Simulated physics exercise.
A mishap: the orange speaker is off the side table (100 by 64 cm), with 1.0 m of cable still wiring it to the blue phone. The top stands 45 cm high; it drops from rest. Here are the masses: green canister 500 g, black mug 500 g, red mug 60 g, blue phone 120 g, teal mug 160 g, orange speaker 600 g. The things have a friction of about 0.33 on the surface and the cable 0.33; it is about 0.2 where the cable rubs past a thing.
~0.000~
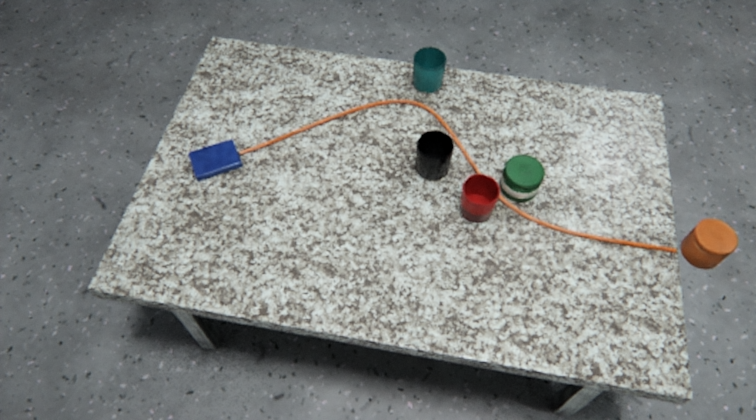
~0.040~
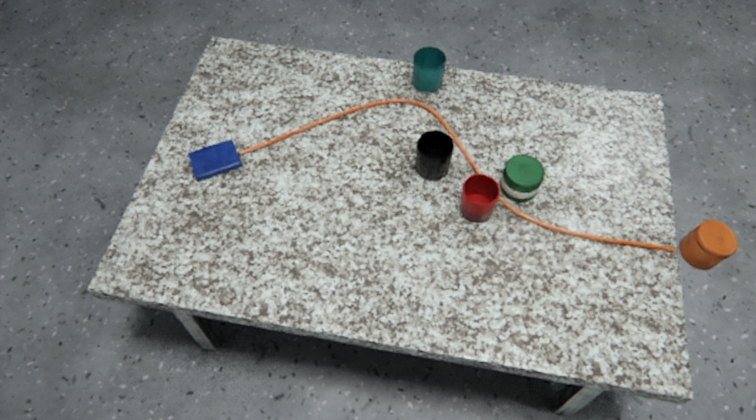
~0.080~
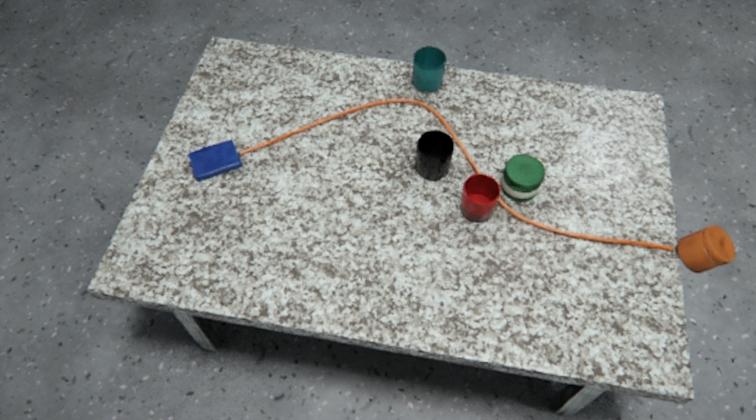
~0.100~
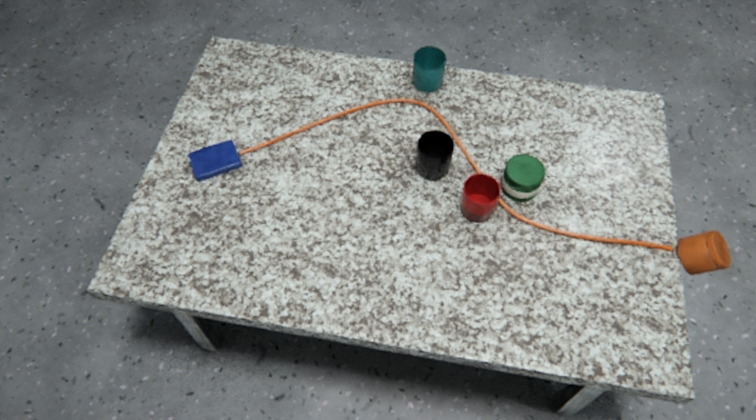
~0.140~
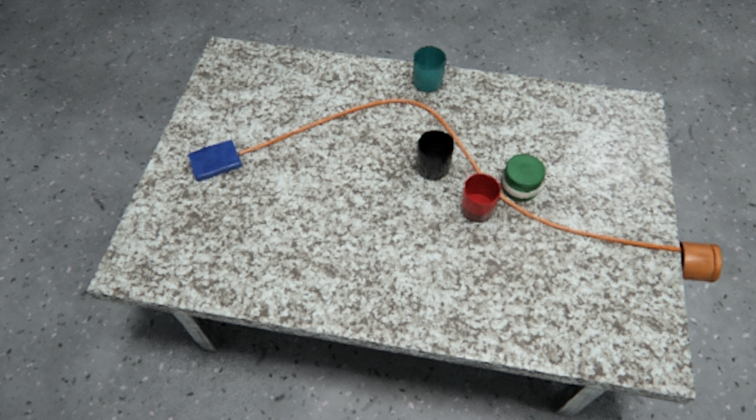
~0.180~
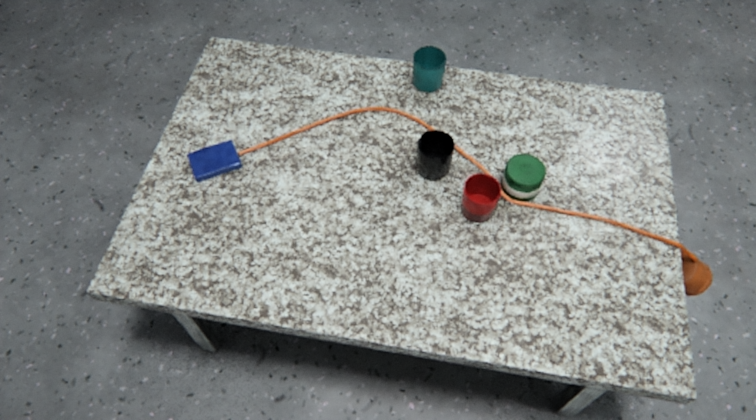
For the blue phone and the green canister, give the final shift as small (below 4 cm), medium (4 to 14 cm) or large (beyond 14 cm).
Shifts - the blue phone large, the green canister small.
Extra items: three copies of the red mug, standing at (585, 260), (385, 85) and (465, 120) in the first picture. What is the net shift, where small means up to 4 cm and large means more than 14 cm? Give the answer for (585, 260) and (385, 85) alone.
First: A slight shift; second: A slight shift.
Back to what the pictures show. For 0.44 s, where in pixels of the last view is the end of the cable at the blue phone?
Roughly at pixel (407, 155).
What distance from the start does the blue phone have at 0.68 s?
At that moment the blue phone has gone 40 cm from the start.
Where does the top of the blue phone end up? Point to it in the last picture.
Roughly (424, 135).
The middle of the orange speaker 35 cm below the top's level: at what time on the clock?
At about 0.38 s.
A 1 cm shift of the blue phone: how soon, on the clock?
The blue phone gets there close to 0.26 s.
By 0.4 s, the cable's tail end at (407, 155); blue phone 32 cm off its start, orange speaker over the edge, black mug 2 cm off its start.
By 0.7 s, the cable's tail end at (439, 155); blue phone 41 cm off its start, orange speaker over the edge, black mug 3 cm off its start.
By 0.9 s, the cable's tail end at (439, 155); blue phone 41 cm off its start at (424, 135), orange speaker over the edge, black mug 3 cm off its start at (443, 154).
By 1.2 s, the cable's tail end at (439, 155); blue phone 41 cm off its start, orange speaker over the edge, black mug 3 cm off its start.
By 2.4 s, the cable's tail end at (439, 155); blue phone 41 cm off its start at (424, 135), green canister 0 cm off its start at (527, 168), orange speaker over the edge, black mug 3 cm off its start at (443, 154).
